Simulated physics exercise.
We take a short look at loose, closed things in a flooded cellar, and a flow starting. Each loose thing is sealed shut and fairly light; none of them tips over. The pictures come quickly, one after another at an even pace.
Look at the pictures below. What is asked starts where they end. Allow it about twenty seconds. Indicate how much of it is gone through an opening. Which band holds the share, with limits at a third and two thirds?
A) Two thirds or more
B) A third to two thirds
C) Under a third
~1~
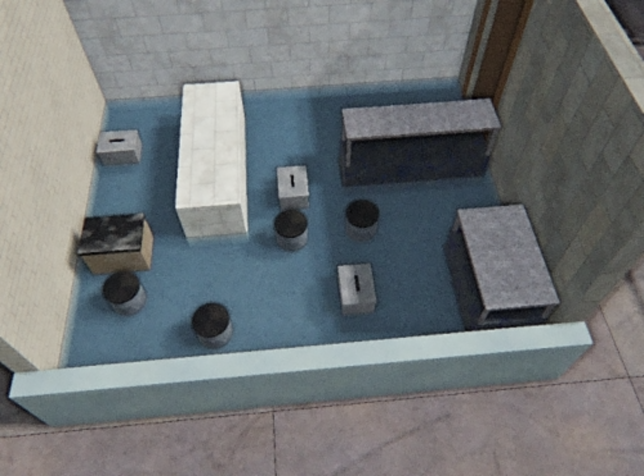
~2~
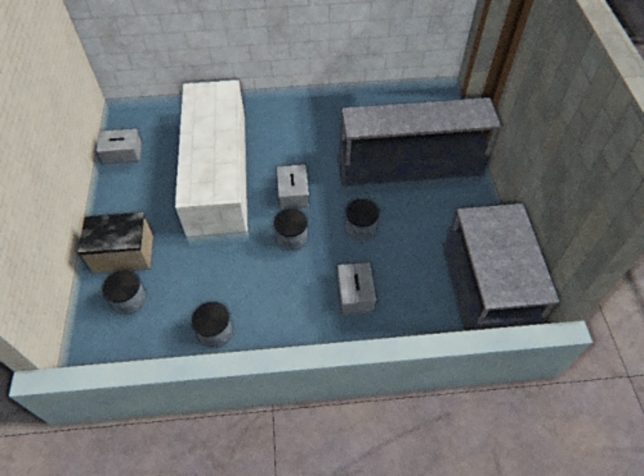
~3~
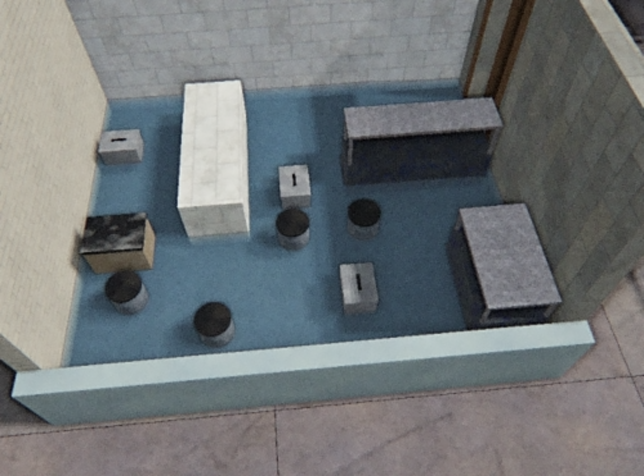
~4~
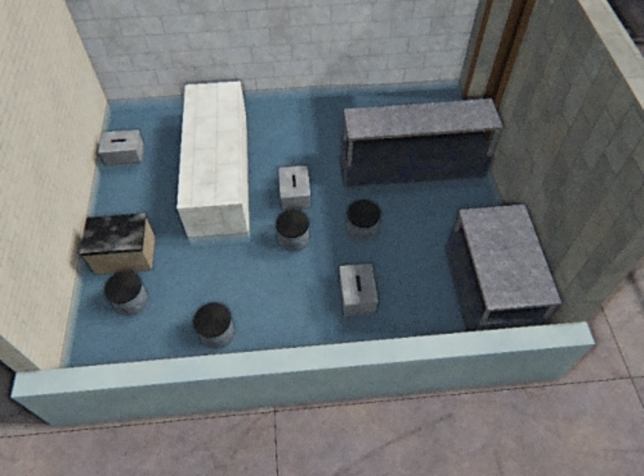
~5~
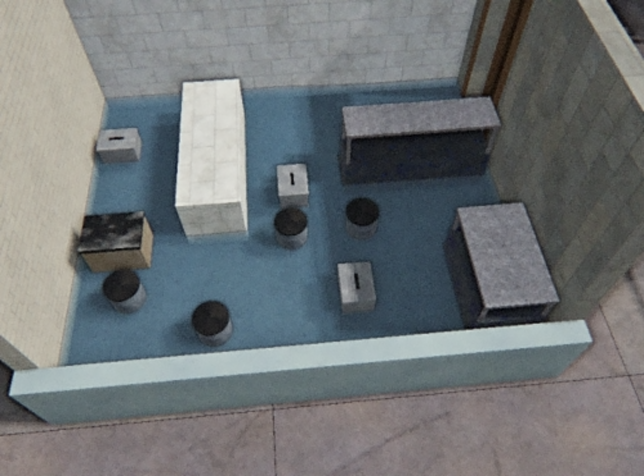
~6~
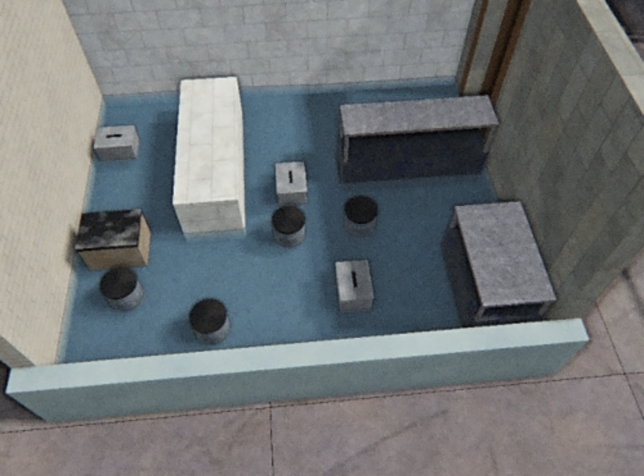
The answer is B.
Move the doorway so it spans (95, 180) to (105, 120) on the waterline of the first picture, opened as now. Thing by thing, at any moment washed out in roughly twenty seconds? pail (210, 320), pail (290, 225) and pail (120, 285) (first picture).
Looking at them in turn, number one is flushed away, number two is flushed away, and number three is flushed away.
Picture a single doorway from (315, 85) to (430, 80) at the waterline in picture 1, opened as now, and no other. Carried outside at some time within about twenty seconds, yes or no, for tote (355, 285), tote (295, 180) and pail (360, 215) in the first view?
The three give escape, escape and escape, in that order.
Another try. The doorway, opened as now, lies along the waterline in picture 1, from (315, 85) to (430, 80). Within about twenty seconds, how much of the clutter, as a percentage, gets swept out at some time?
That would be around 50 %.
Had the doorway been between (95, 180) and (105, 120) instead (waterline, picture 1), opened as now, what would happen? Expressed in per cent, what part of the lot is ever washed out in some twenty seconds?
I'd say around 60 percent.
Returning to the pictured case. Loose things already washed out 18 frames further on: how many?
Tally: 0.
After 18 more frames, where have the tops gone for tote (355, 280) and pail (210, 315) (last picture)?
I'd expect them about (354, 243) and (246, 302).
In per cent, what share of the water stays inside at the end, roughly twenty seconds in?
Around 56 in a hundred.
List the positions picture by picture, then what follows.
In the first frame, a pail at (362, 213) floats; a tote at (293, 181) floats; 0 of 8 have shifted.
In the second frame, a pail at (362, 212) floats; a tote at (292, 180), afloat; 0 of 8 have shifted.
In the third frame, a pail at (364, 212) floats; a tote at (294, 180) floats; 0 of 8 have shifted.
In the fourth frame, a pail at (364, 213), afloat; a tote at (294, 181) floats; 0 of 8 have shifted.
In the fifth frame, a pail at (362, 211), afloat; a tote at (292, 179), afloat; 0 of 8 have shifted.
In the sixth frame, a pail at (361, 209), afloat; a tote at (291, 177) floats; 0 of 8 have shifted.
A moment on, 0 of 8 are out; 8 afloat.
Next, 0 of 8 are out; 8 afloat.
Later, 3 of 8 are out; 5 afloat.
In the end, 3 of 8 are out; 5 afloat.
